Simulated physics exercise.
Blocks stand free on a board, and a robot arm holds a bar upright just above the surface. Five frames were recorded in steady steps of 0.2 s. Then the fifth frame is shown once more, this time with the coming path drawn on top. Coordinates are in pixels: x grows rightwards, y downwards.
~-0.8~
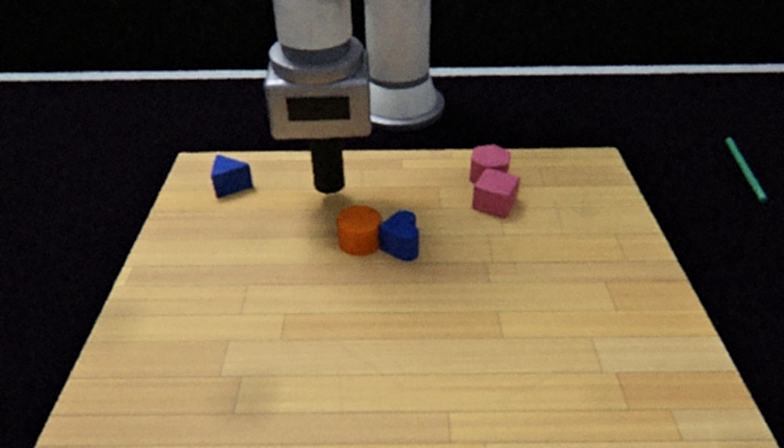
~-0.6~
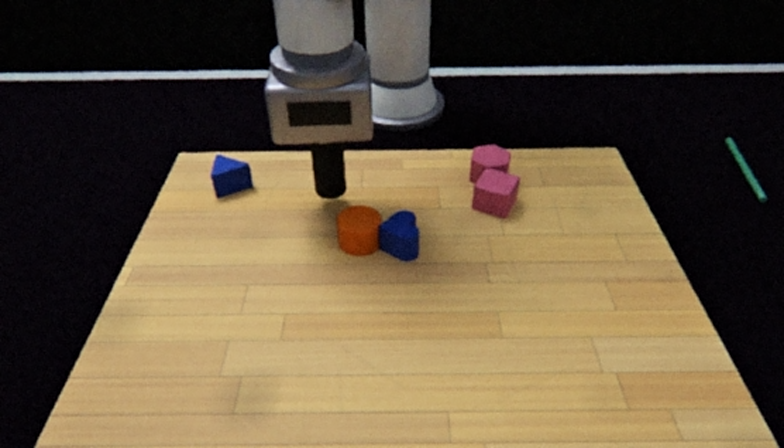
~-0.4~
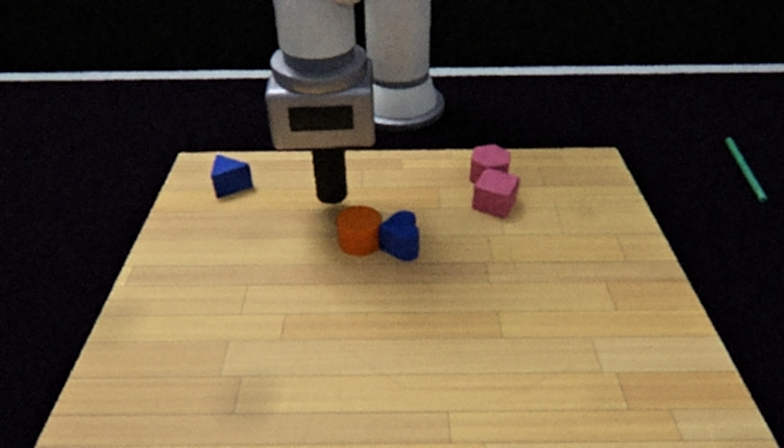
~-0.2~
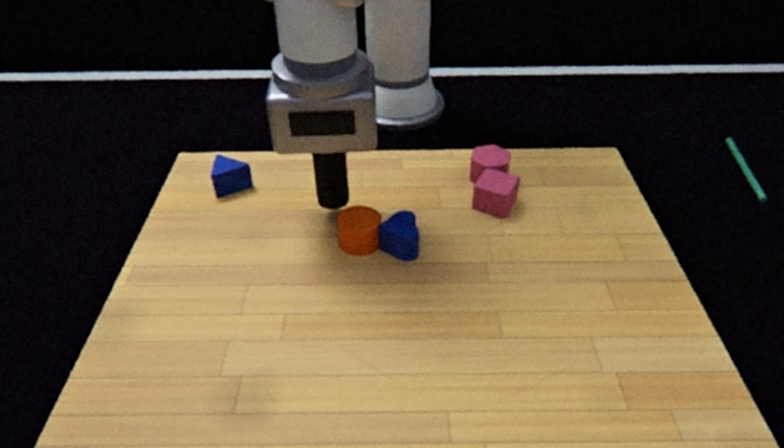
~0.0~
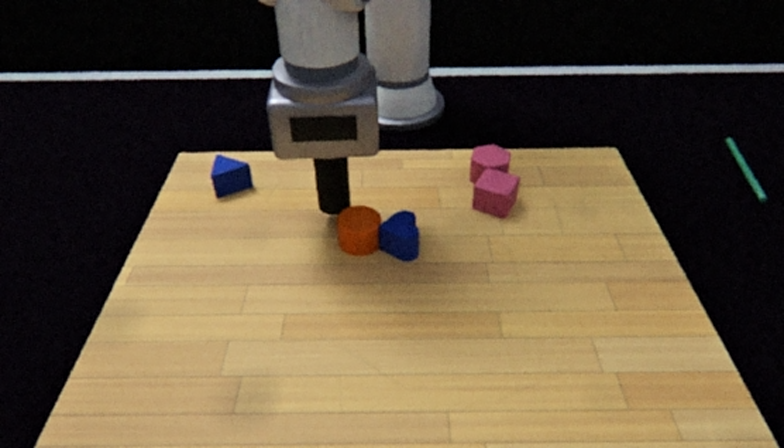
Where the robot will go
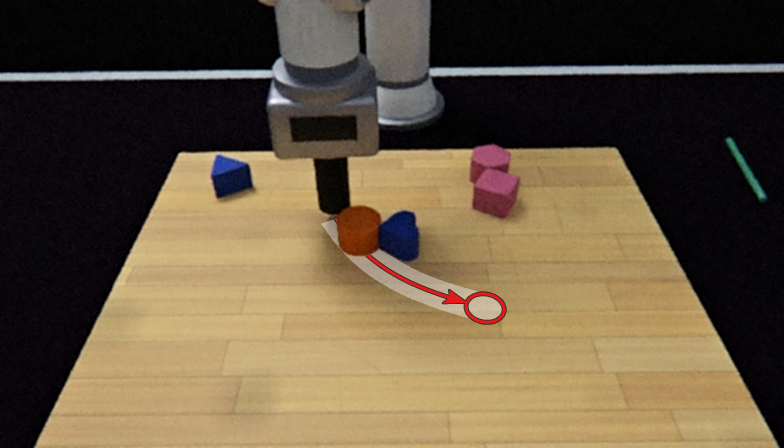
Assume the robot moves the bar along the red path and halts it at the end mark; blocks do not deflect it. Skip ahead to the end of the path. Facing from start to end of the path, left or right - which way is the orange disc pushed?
Goes right.
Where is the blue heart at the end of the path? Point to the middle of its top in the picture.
Just about (422, 230).
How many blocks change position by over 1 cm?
I count two.
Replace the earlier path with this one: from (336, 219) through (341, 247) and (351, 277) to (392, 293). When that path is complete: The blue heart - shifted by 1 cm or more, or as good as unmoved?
It's moved.
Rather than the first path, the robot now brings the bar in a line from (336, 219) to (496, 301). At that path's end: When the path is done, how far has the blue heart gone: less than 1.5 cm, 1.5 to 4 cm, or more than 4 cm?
Ends over 4 cm away.
Path on the board, from (336, 219) over (367, 254) and (418, 286) to (485, 308).
On the path given first. One third of the way, bar at (367, 241); orange disc at (394, 252); blue heart at (421, 230), turned 75° anticlockwise.
Two thirds of the way, bar at (418, 272); orange disc at (445, 289); blue heart at (422, 230), turned 75° anticlockwise.
At the end, bar at (487, 294); orange disc at (485, 318); blue heart at (422, 230), turned 75° anticlockwise.
